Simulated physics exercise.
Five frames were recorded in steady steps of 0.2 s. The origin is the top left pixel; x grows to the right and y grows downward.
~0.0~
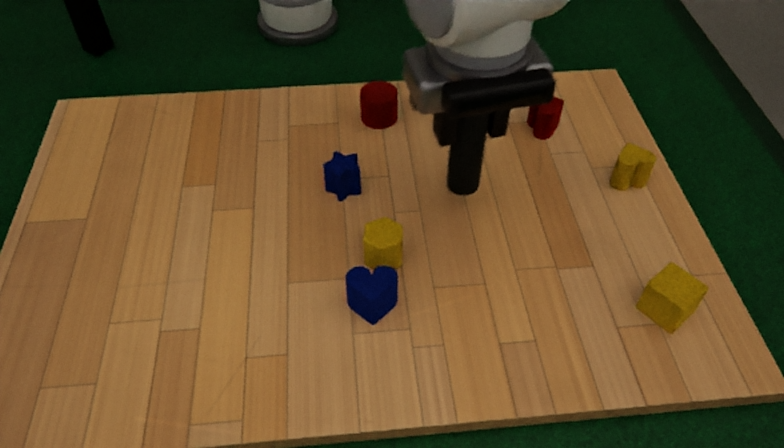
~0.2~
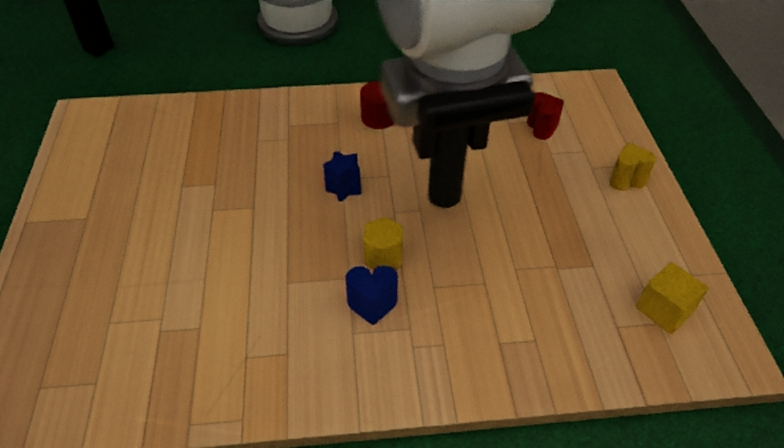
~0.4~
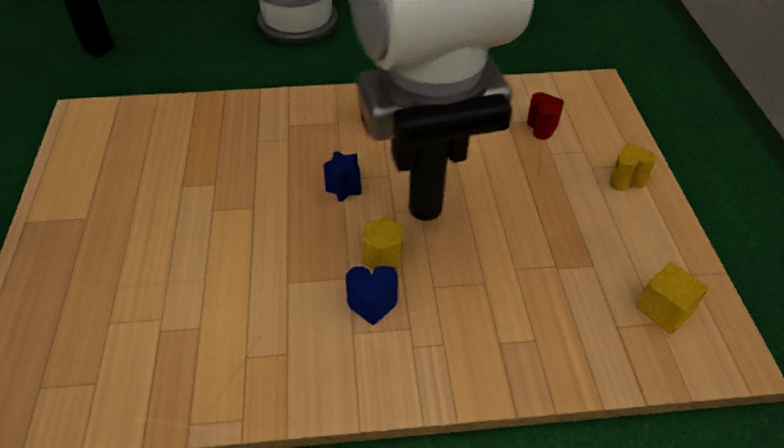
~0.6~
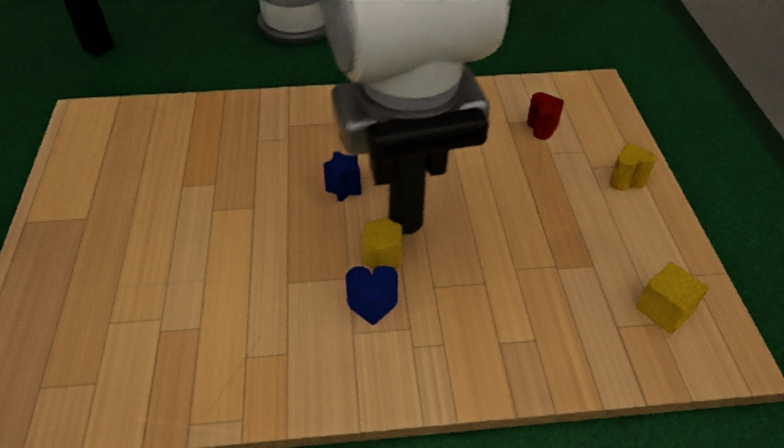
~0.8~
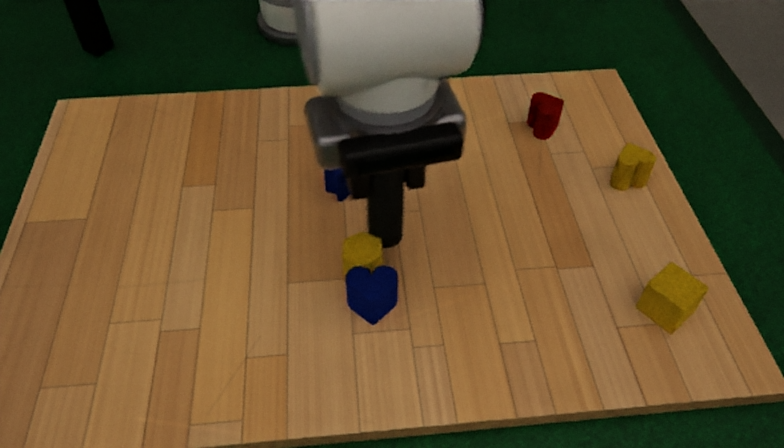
On a wooden board, a robot arm with a black rod moved steadily down and to the left among scattered blocks, then nudged a small yellow block slightly left, just above a blue heart.
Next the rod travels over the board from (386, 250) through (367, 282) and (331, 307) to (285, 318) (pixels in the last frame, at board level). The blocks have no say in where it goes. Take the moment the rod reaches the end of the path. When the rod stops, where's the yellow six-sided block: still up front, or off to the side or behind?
I'm fairly sure the yellow six-sided block rides along ahead of the rod to the very end.
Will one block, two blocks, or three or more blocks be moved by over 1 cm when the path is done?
I expect two blocks to move.
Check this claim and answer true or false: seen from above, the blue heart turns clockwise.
Answer: False.
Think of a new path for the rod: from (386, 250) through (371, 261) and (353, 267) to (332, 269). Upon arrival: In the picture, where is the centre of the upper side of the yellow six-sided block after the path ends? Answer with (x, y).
The answer is (312, 274).
What follows on the original path. One third of the way, rod at (366, 268); yellow six-sided block at (330, 273), turned 35° clockwise; blue heart at (360, 295), turned 55° anticlockwise.
Two thirds of the way, rod at (329, 293); yellow six-sided block at (289, 296), turned 45° clockwise; blue heart at (347, 317), turned 105° anticlockwise.
At the end, rod at (282, 304); yellow six-sided block at (243, 313), turned 25° clockwise; blue heart at (346, 318), turned 105° anticlockwise.
